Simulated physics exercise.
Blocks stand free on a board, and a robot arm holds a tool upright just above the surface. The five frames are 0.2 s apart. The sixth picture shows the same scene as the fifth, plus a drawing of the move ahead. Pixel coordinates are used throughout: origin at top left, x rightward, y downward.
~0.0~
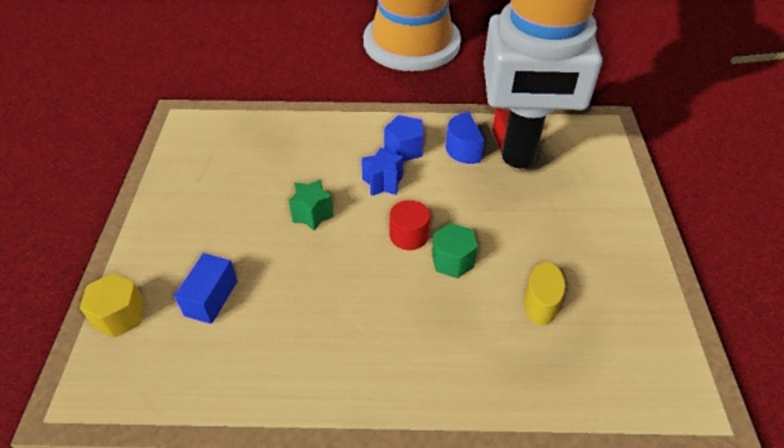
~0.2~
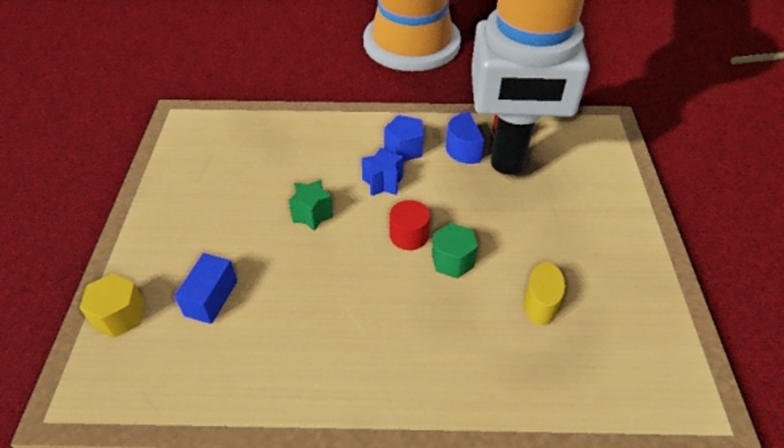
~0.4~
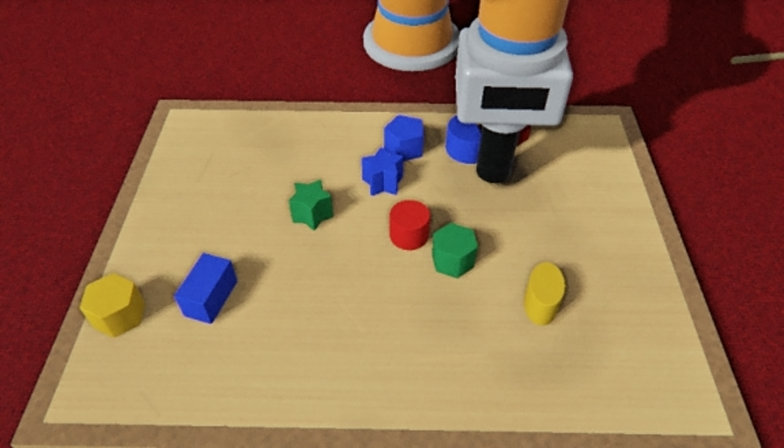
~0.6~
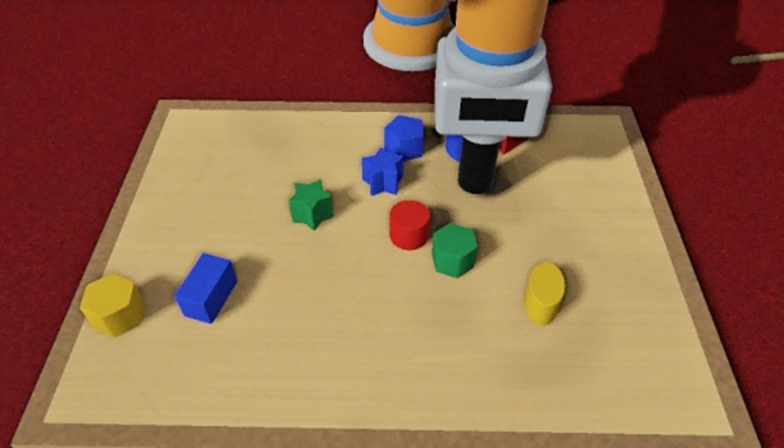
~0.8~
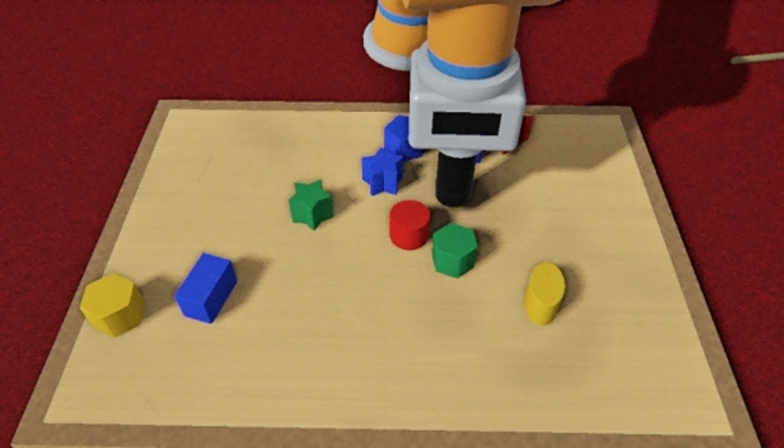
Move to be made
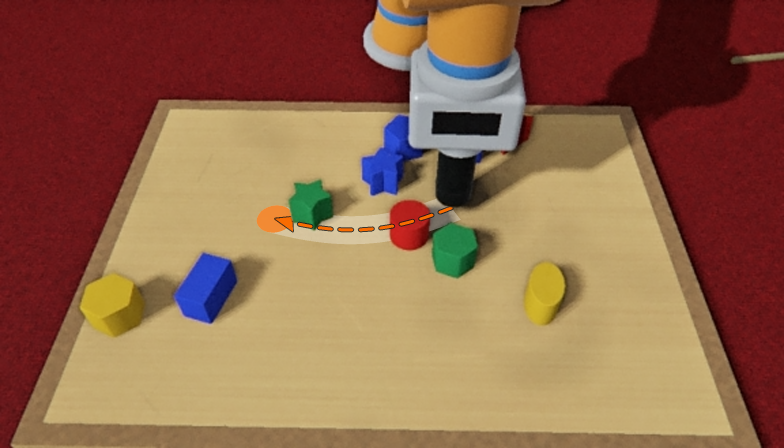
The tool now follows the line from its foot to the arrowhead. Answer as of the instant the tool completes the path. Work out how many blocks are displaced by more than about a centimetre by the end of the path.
2 blocks.
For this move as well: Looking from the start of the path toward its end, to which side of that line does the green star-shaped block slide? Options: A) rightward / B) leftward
The one that fits is A, rightward.
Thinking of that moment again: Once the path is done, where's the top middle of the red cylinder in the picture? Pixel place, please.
Close to (369, 238).
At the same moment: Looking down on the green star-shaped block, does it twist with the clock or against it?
It goes round the way clock hands do.
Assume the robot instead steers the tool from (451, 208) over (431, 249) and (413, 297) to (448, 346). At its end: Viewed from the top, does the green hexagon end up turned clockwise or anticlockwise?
It turns counter-clockwise.
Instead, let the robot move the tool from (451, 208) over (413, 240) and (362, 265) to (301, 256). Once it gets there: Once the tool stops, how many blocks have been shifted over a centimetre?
Blocks moved: One.
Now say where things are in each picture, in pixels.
The first picture shows tip of the tool (518, 158), middles of tops, green star-shaped block (309, 193), red cylinder (410, 214), green hexagon (456, 239).
The second picture shows tool (507, 164), nothing pushed.
The third picture shows tool (493, 172), nothing pushed.
The fourth picture shows tool (475, 183), nothing pushed.
The fifth picture shows tool (453, 196), green star-shaped block (309, 193), red cylinder (410, 214), green hexagon (456, 239).
The line goes from (451, 208) through (396, 225) and (334, 229) to (275, 219).
On the path given first. One third of the way, tool (396, 213); red cylinder (382, 232).
Two thirds of the way, tool (332, 217); green star-shaped block (307, 191); red cylinder (369, 238).
At the end, tool (272, 207); green star-shaped block (271, 173), turned 40° clockwise; red cylinder (369, 238); green hexagon unmoved.
